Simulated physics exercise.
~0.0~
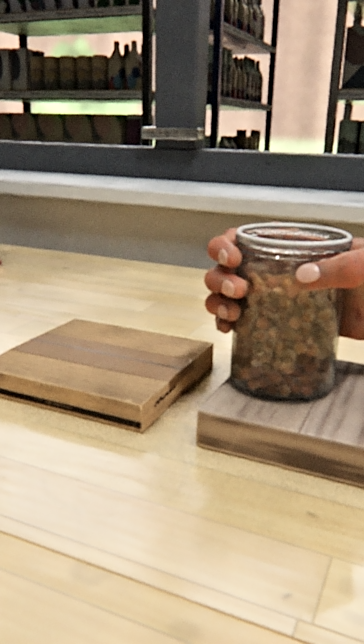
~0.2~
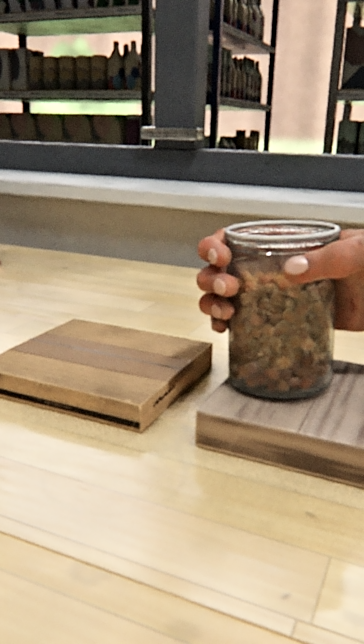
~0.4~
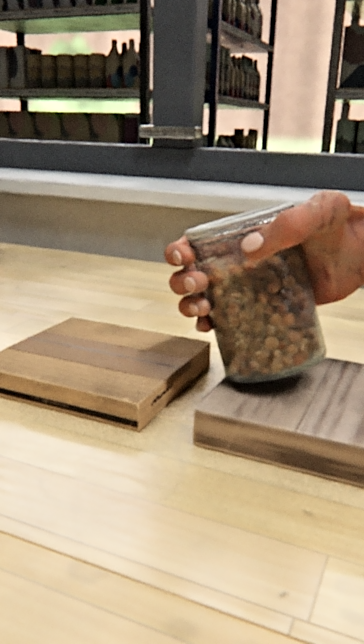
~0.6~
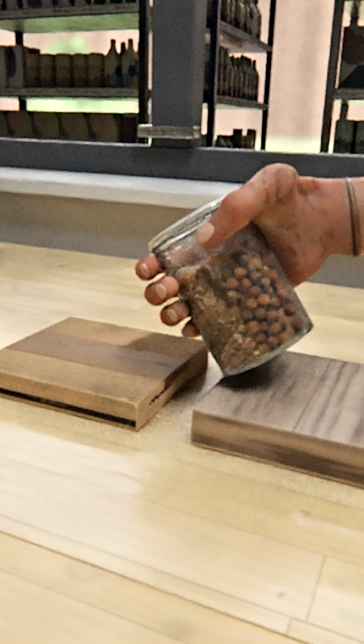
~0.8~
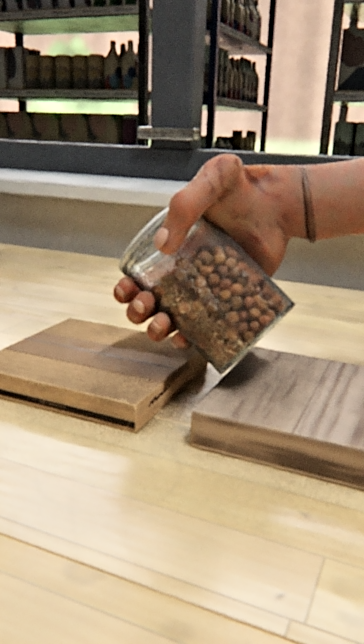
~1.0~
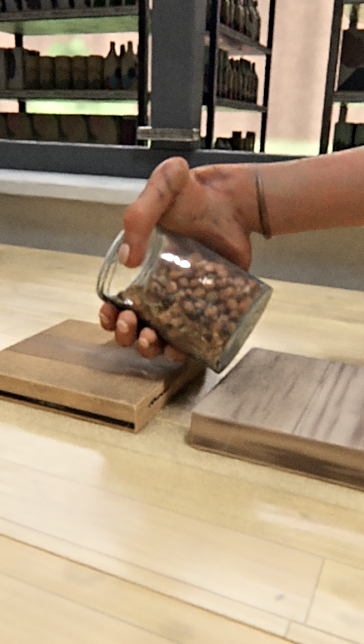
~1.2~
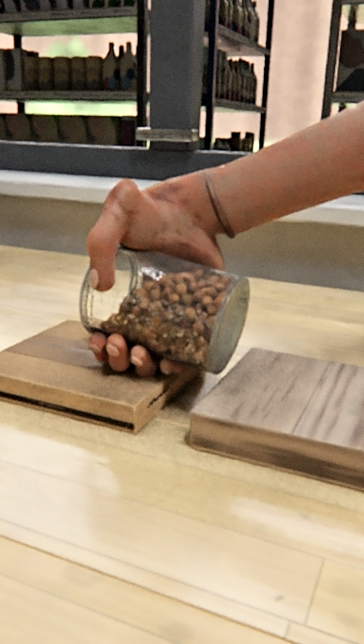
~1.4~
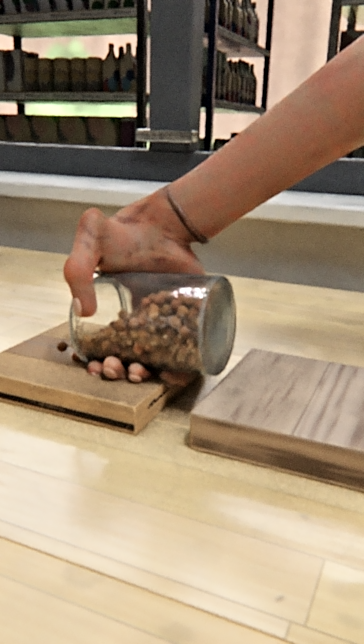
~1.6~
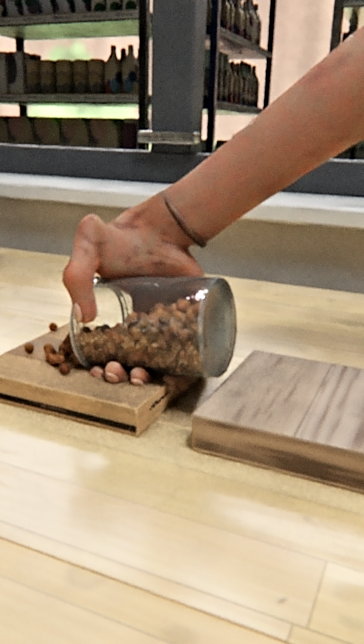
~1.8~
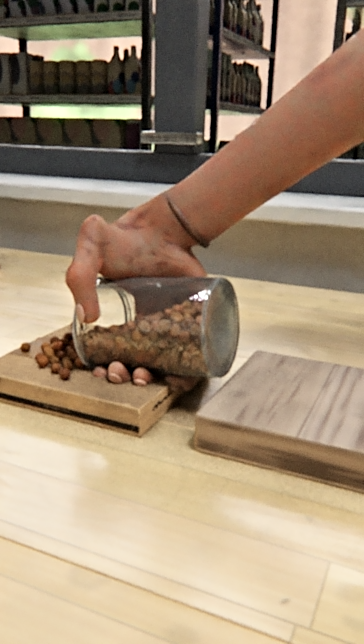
A hand with a dark band at the wrist grips a clear glass jar of brown cereal balls, seen from a slightly swaying view across a pale wooden surface. The jar stands on a greyish wooden block at right, with a lower brown wooden box at left and dark shelves of bottles behind a window frame. The hand tips the jar leftward, and the contents slide toward the rim. It lowers the jar onto its side against the box, mouth pointing left. A few balls roll out, then more, ending in a small pile on the box while most stay inside.
